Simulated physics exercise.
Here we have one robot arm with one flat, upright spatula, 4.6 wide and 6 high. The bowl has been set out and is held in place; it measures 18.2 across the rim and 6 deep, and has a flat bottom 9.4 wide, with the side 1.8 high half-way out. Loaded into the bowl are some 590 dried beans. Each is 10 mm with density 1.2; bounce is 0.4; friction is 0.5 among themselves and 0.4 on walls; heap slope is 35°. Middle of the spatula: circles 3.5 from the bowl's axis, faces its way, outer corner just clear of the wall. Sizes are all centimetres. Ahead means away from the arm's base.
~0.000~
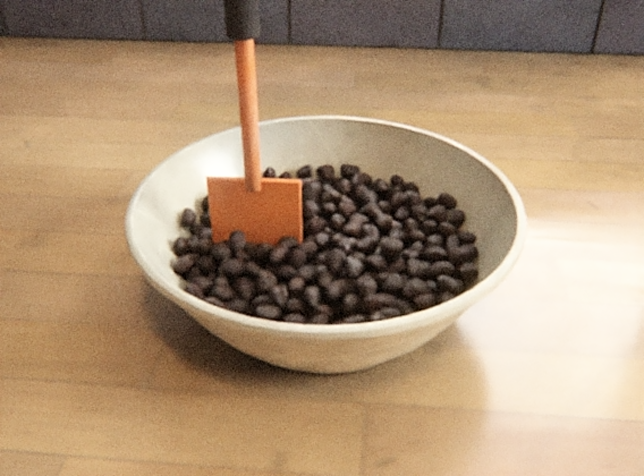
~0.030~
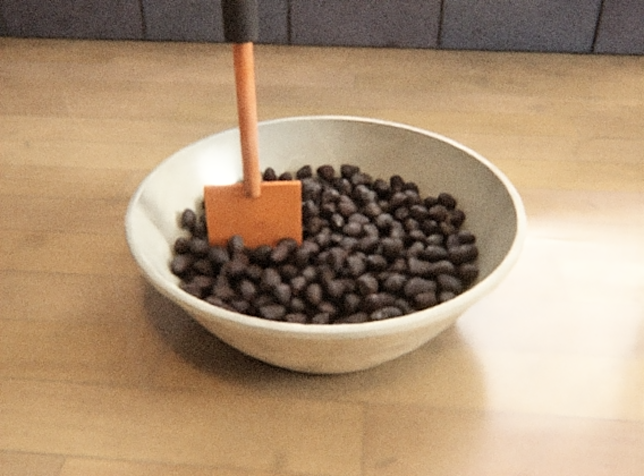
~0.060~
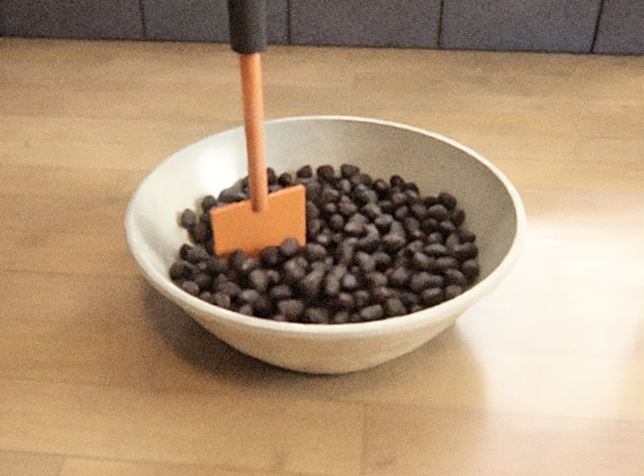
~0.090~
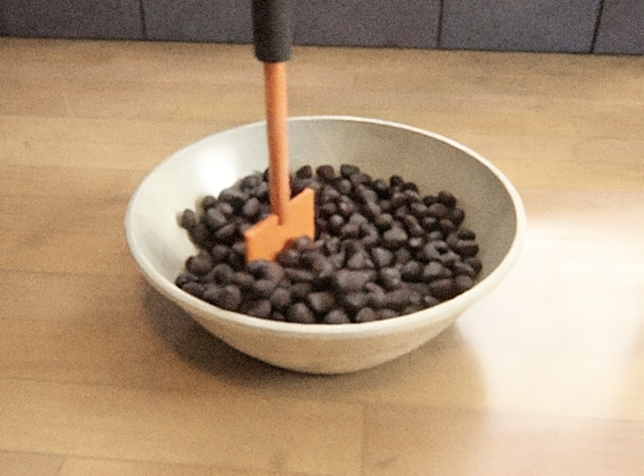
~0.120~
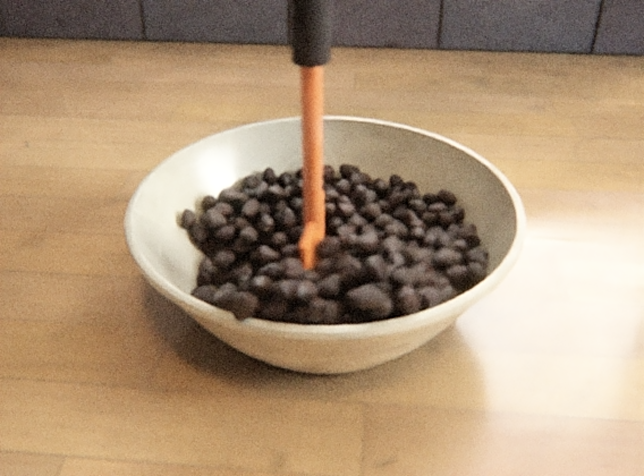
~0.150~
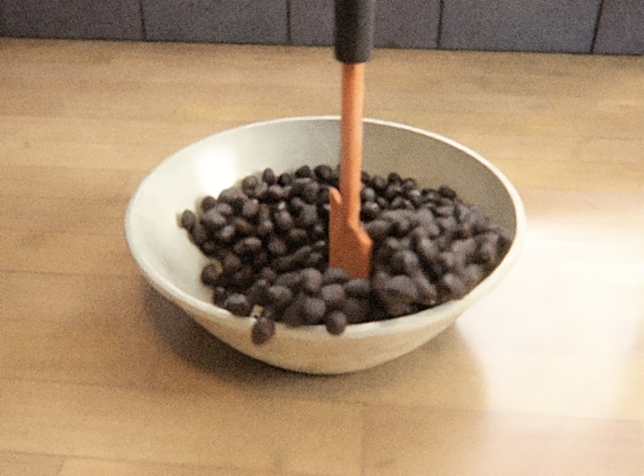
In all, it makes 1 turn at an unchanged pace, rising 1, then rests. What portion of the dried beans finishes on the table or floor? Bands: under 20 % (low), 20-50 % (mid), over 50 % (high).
Mid.
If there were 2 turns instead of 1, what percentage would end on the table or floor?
Roughly 30 percent would end up there.
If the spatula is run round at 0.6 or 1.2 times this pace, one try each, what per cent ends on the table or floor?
It would be about 10 and 35 percent respectively.
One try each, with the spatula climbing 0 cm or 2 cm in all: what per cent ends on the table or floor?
Trial one: Roughly 30 %; trial two: Roughly 25 %.
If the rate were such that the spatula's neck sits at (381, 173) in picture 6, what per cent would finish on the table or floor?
Some 35 %.
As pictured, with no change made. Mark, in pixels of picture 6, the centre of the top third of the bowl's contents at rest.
Near (232, 276).
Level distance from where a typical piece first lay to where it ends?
Roughly 8 cm.
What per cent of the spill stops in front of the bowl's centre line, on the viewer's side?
I'd estimate some 30 per cent.
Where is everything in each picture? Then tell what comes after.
The first frame shows spatula neck at (251, 151), 0° round; upper third of the load around (328, 245), from x 180 to 470, top at y 170; 587 in the bowl.
The second frame shows spatula neck at (250, 156), 10° round; upper third of the load around (328, 247), from x 180 to 470, top at y 170.
The third frame shows spatula neck at (257, 170), 35° round; upper third of the load around (328, 264), from x 180 to 470, top at y 170.
The fourth frame shows spatula neck at (279, 182), 60° round; upper third of the load around (339, 274), from x 185 to 470, top at y 170.
The fifth frame shows spatula neck at (313, 187), 86° round; upper third of the load around (369, 277), from x 190 to 480, top at y 170; 586 in the bowl, 1 in flight or on the tool.
The sixth frame shows spatula neck at (350, 184), 112° round; upper third of the load around (407, 263), from x 190 to 500, top at y 170; 581 in the bowl, 6 in flight or on the tool.
After 0.26 s, 204° round, highest piece 9 above the table; 542 in the bowl, 7 on the table or floor, 38 in flight or on the tool.
After 0.36 s, 297° round, highest piece 9 above the table; 474 in the bowl, 47 on the table or floor, 66 in flight or on the tool.
After 0.62 s, 0° round, highest piece 6 above the table; 423 in the bowl, 164 on the table or floor.
After 1.32 s, 0° round, highest piece 6 above the table; 423 in the bowl, 164 on the table or floor.
At rest, 423 in the bowl, 164 on the table or floor. That is 28 % on the table or floor.
